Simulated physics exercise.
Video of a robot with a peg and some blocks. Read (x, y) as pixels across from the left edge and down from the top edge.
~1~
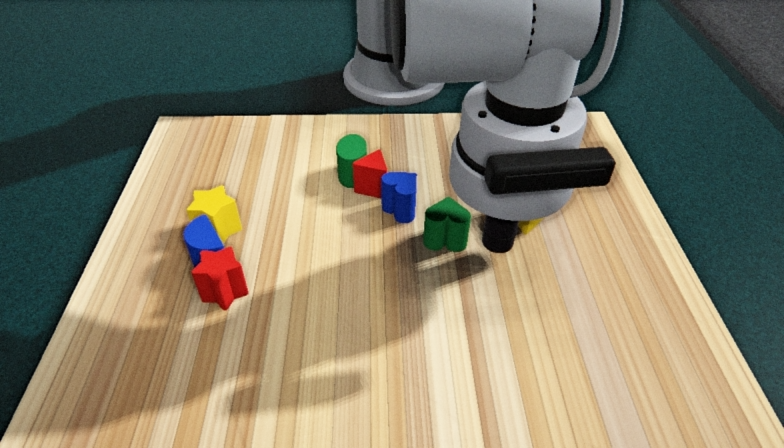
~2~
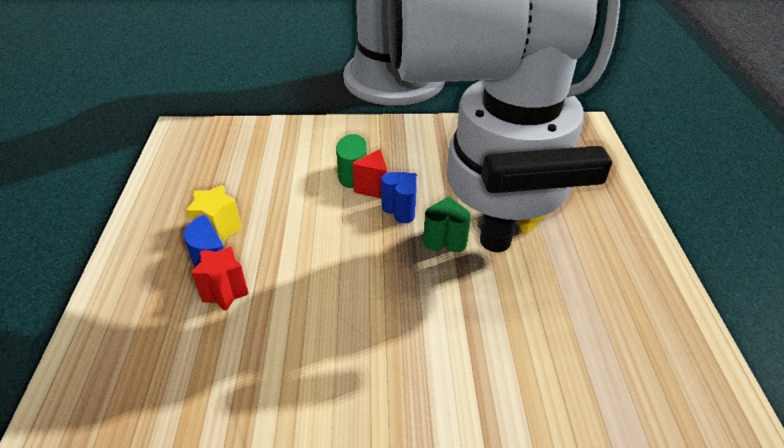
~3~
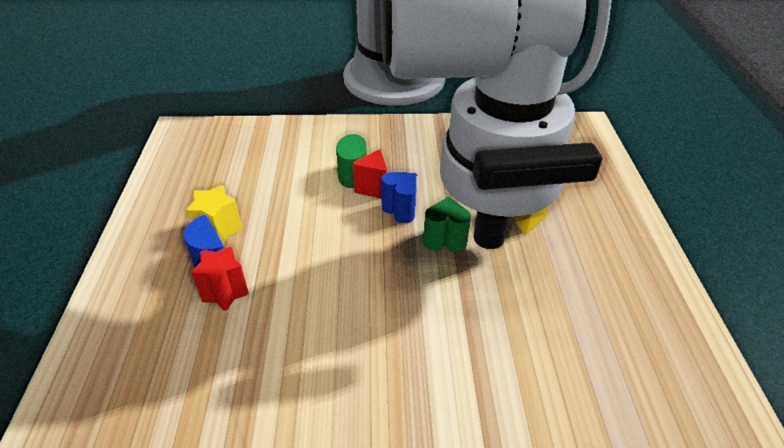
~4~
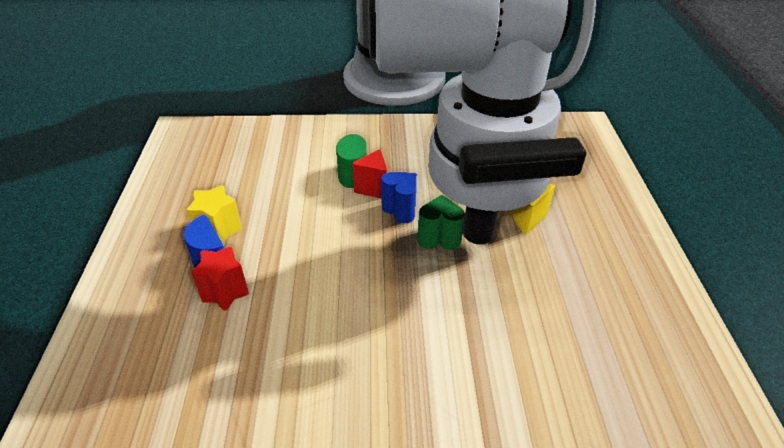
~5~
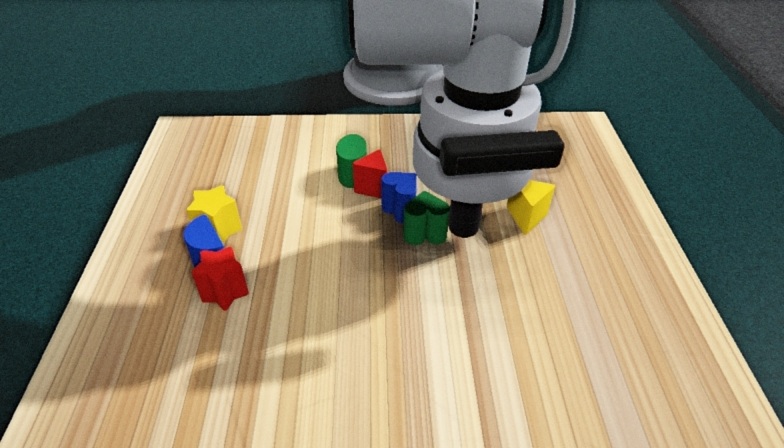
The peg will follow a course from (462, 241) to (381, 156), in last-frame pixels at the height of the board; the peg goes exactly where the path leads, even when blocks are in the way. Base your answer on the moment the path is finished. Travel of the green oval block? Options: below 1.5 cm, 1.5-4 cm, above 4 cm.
It goes hardly anywhere, under 1.5 cm.
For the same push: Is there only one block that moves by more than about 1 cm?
No, that is not what happens.
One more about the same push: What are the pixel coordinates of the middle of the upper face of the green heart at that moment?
At (408, 198).
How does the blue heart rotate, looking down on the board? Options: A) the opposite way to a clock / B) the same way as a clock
The answer is B.
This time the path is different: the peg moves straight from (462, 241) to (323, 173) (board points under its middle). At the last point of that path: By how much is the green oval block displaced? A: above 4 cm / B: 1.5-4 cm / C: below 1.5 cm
A.
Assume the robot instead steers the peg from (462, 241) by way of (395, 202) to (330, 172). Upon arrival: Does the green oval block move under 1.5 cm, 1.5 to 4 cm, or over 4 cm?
The move is long, over 4 cm.
The first path, step by step. One third of the way, peg at (433, 195); red three-sided block at (372, 158); blue heart at (388, 179), turned 40° clockwise; green heart at (408, 198), turned 70° anticlockwise.
Two thirds of the way, peg at (406, 168); red three-sided block at (372, 158); blue heart at (388, 179), turned 40° clockwise; green heart at (408, 198), turned 70° anticlockwise.
At the end, peg at (381, 144); green oval block in place; red three-sided block at (372, 158); blue heart at (388, 179), turned 40° clockwise; green heart at (408, 198), turned 70° anticlockwise.
